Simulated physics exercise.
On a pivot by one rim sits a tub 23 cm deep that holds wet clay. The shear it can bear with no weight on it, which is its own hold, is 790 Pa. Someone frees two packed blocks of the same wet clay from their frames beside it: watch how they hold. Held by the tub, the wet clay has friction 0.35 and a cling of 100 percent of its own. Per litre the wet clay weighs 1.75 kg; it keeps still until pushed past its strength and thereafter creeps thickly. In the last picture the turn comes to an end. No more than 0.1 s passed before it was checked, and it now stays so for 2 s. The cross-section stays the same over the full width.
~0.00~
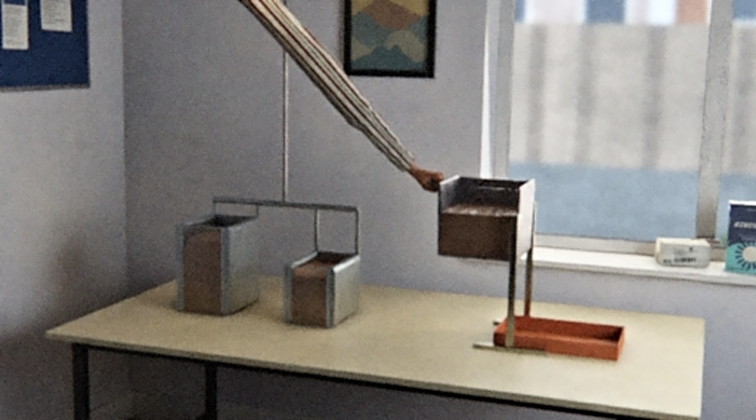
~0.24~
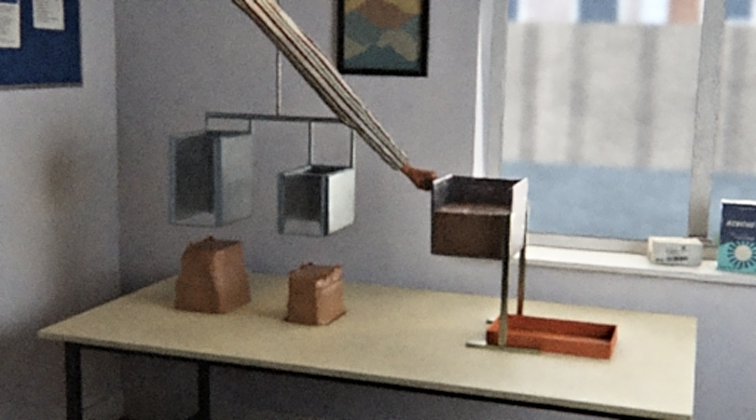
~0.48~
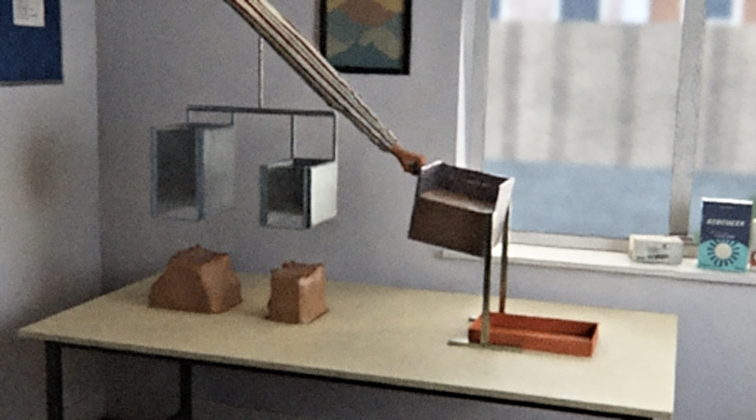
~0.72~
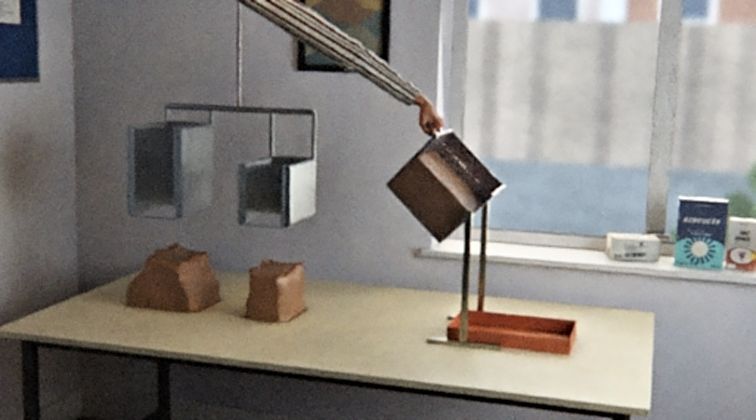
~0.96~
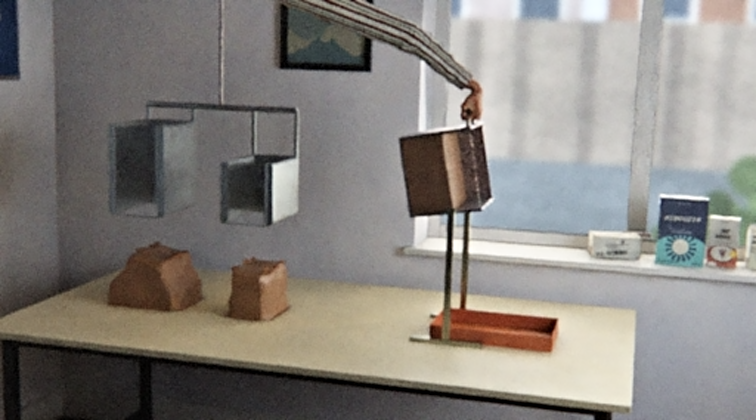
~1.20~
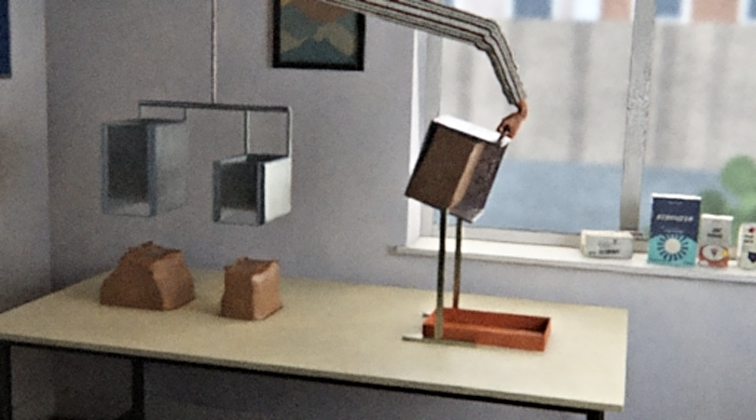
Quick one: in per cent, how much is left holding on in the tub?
Expect around 42 %.
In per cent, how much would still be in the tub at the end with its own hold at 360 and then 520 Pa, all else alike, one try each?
In order: Around 35 % and around 35 %.
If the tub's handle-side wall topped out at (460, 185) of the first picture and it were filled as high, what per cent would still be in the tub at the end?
Near 50 per cent.
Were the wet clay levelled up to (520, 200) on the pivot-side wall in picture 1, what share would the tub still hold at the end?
About 35 %.
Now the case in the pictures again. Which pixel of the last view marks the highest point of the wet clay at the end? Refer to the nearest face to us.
The highest point is near (446, 176) in the last picture.
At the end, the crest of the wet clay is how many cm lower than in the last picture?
About 16 cm.
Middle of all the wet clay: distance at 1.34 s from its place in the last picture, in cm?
Shift: Roughly 6 cm.
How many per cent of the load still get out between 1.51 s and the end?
About 8 per cent.
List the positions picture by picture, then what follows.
The first frame shows handle-side rim at (441, 185), tilt 0 degrees; top of the wet clay at (474, 214); blocks stand 27 cm, 17 cm (left to right).
The second frame shows handle-side rim at (434, 184), tilt 0 degrees; top of the wet clay at (467, 213); blocks stand 24 cm, 17 cm (left to right).
The third frame shows handle-side rim at (422, 170), tilt 10 degrees; top of the wet clay at (423, 198); blocks stand 19 cm, 17 cm (left to right).
The fourth frame shows handle-side rim at (437, 137), tilt 44 degrees; top of the wet clay at (418, 159); blocks stand 19 cm, 17 cm (left to right).
The fifth frame shows handle-side rim at (470, 130), tilt 79 degrees; top of the wet clay at (439, 136); blocks stand 19 cm, 17 cm (left to right).
The sixth frame shows handle-side rim at (500, 147), tilt 108 degrees; top of the wet clay at (440, 127); blocks stand 19 cm, 17 cm (left to right).
After 1.34 s, the tub is at 108 degrees and holds 100 %.
After 1.51 s, the tub is at 108 degrees and holds 50 %.
After 1.68 s, the tub is at 108 degrees and holds 42 %.
After 1.85 s, the tub is at 108 degrees and holds 42 %.
After 3.20 s, at the end, the tub is at 108 degrees and holds 42 %.
